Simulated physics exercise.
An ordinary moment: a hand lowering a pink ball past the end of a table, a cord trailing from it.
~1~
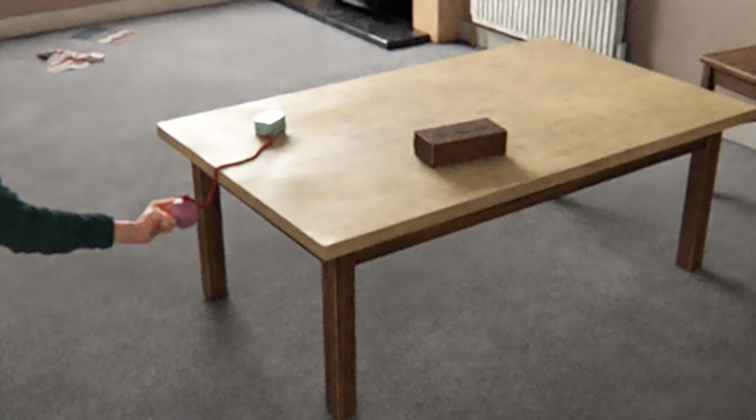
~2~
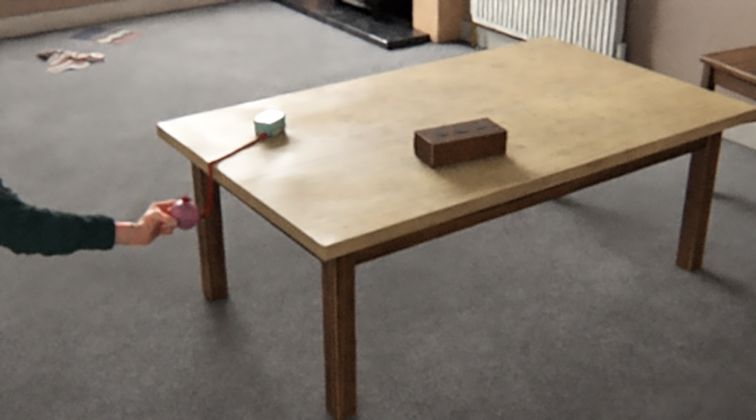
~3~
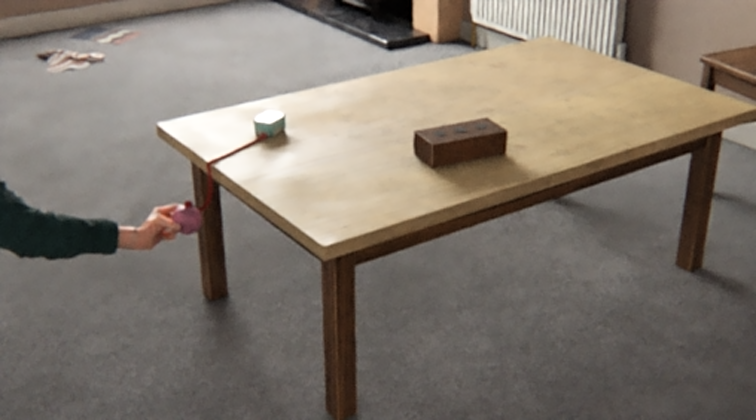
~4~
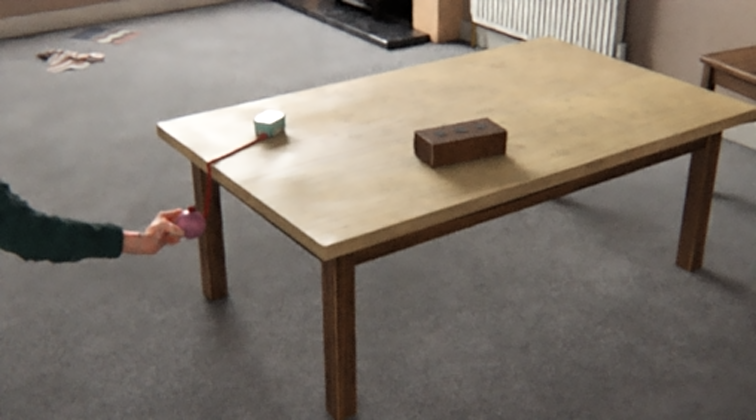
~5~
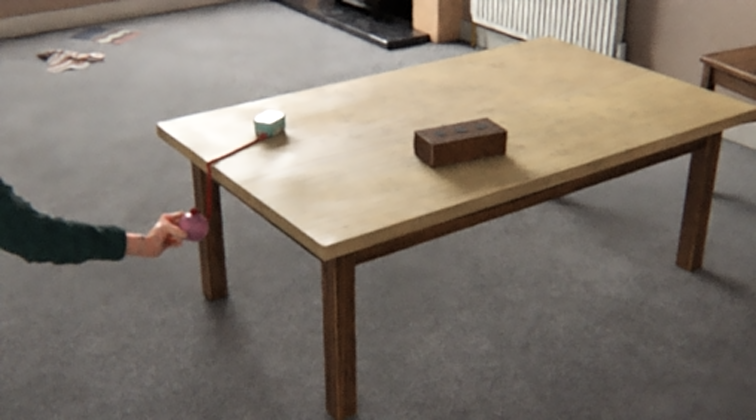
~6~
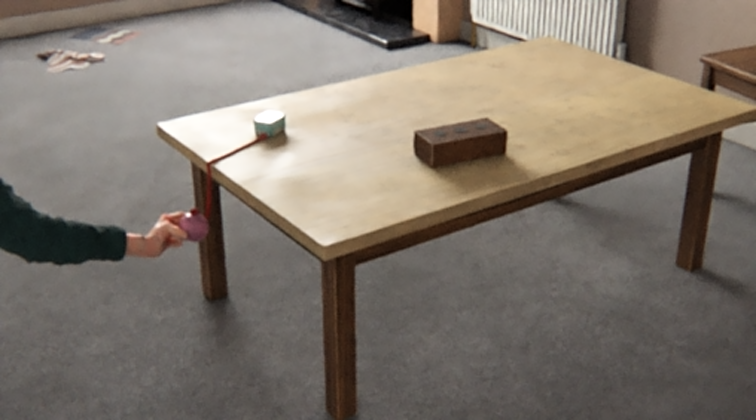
A hand in a dark green sleeve holds a pink ball beside a pale-topped wooden table in a grey-carpeted room, seen from slightly above by a still camera. A red cord runs from the ball over the table's left edge to a small turquoise box, with a dark brown brick farther right. The slack cord straightens early on, then the hand drifts slightly down and right while box and brick stay put.
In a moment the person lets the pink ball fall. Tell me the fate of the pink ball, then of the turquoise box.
By the end the pink ball has gone all the way down, and the turquoise box has been taken down too.
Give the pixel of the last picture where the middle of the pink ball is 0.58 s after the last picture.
It has reached (210, 346) by then.
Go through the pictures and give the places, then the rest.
Pink ball (184, 214); brick (461, 130); turquoise box (270, 116), in the first frame.
Pink ball (185, 215), in the second frame.
Pink ball (188, 220), in the third frame.
Pink ball (191, 225); cord through (239, 149) (210, 170), in the fourth frame.
Pink ball (194, 227); cord through (239, 149) (209, 170), in the fifth frame.
Pink ball (194, 227); brick (461, 130); turquoise box (270, 116); cord tied to the box, with little slack, in the sixth frame.
Then, 0.34 s after the last picture, ball on the floor near (209, 347); brick unmoved; box tugged along near (198, 160).
Then, 0.58 s after the last picture, ball on the floor near (210, 346); brick unmoved; box down on the floor.
At rest, ball on the floor near (208, 346); brick unmoved; box down on the floor. The pink ball reaches the floor and the turquoise box gets pulled over the edge.
